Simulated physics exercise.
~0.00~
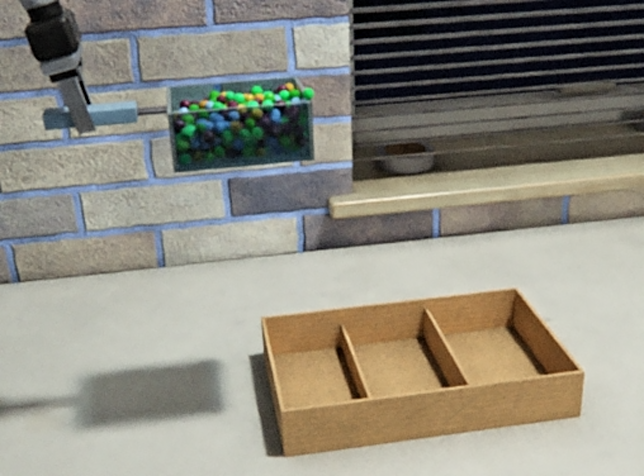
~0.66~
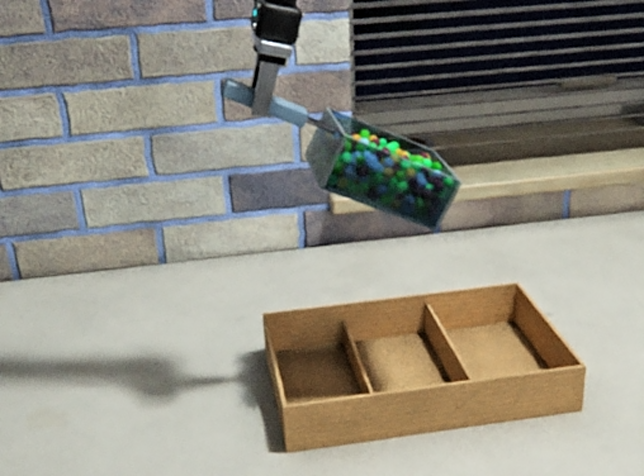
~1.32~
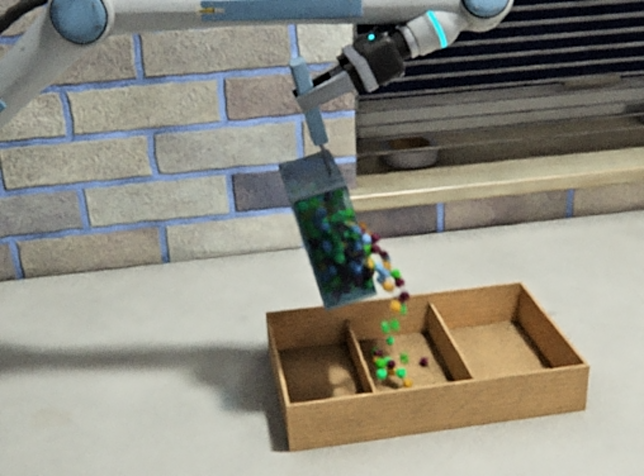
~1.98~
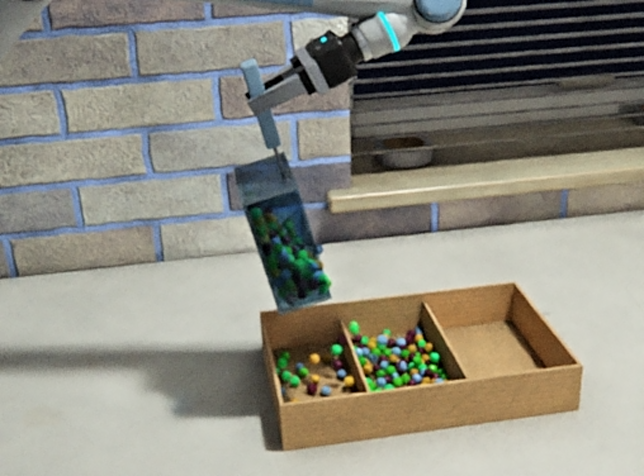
We see a robot arm carry a clear box of colourful round sweets rightward over a divided wooden crate and tip it steeply, spilling some into the middle part, then shift left so a few land in the left part, with many sweets still in the box.
